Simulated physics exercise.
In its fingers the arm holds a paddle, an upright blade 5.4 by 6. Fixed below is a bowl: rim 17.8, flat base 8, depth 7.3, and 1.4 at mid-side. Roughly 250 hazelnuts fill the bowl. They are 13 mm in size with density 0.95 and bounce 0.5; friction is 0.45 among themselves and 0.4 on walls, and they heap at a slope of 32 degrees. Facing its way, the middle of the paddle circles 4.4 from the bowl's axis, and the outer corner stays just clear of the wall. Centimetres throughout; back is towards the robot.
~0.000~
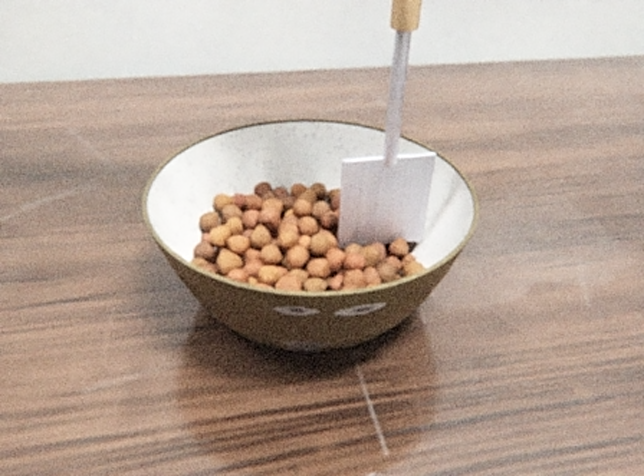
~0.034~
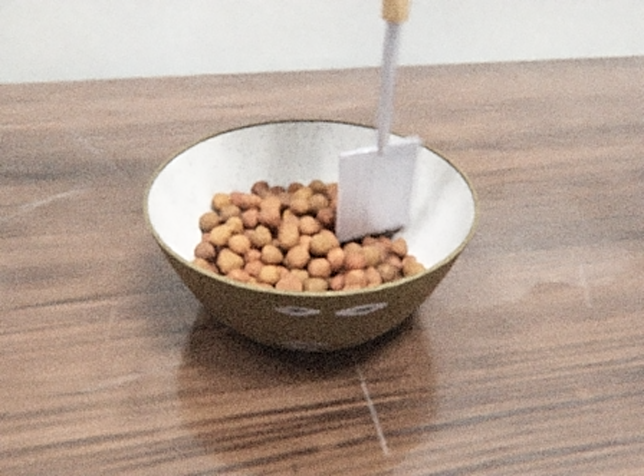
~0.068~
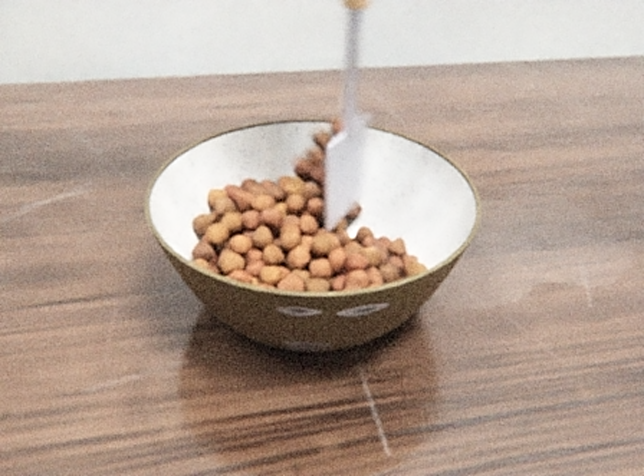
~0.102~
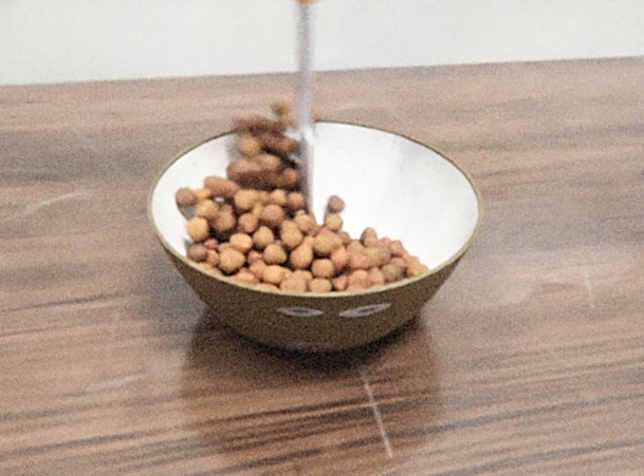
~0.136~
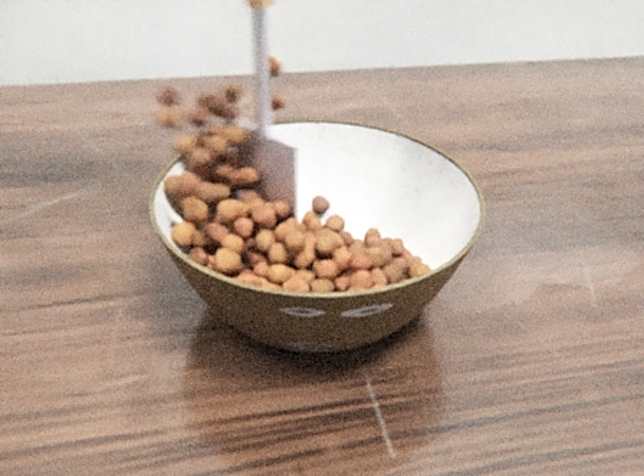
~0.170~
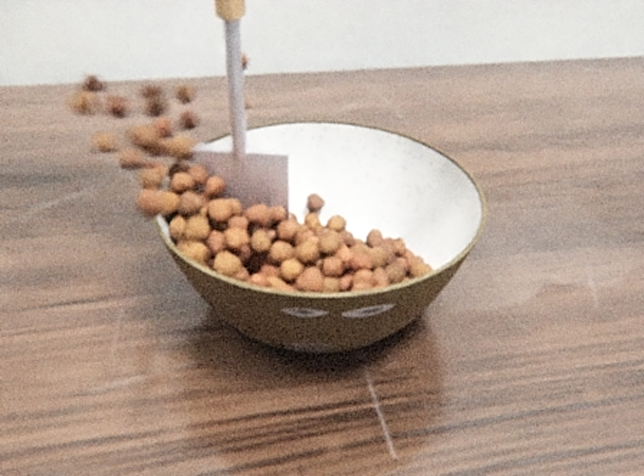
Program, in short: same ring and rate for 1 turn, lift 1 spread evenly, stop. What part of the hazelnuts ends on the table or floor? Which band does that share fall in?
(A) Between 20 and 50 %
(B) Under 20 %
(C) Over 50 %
(A) Between 20 and 50 %.
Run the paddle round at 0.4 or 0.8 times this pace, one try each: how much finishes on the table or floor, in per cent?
Around 5 percent for the first try and 15 percent for the second.
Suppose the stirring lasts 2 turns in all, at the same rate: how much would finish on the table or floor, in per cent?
I'd expect some 40 per cent.
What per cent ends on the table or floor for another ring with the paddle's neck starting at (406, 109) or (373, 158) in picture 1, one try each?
Near 0 and 30 in a hundred, one try each.
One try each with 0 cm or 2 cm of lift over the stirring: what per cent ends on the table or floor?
I'd reckon around 30 and 15 per cent.
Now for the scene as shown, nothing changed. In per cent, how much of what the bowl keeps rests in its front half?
About 45 %.
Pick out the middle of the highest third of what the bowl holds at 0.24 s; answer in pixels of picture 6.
About (315, 281).
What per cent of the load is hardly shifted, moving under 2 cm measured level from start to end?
35 %.
After 0.24 s, 232° round, highest piece 12 above the table; 224 in the bowl, 28 in flight or on the tool.
After 0.30 s, 303° round, highest piece 12 above the table; 214 in the bowl, 9 on the table or floor, 29 in flight or on the tool.
After 0.53 s, 0° round, highest piece 7 above the table; 184 in the bowl, 67 on the table or floor, 1 in flight or on the tool.
After 1.23 s, 0° round, highest piece 5 above the table; 184 in the bowl, 68 on the table or floor.
In the end, 184 in the bowl, 68 on the table or floor. That is 27 % on the table or floor.
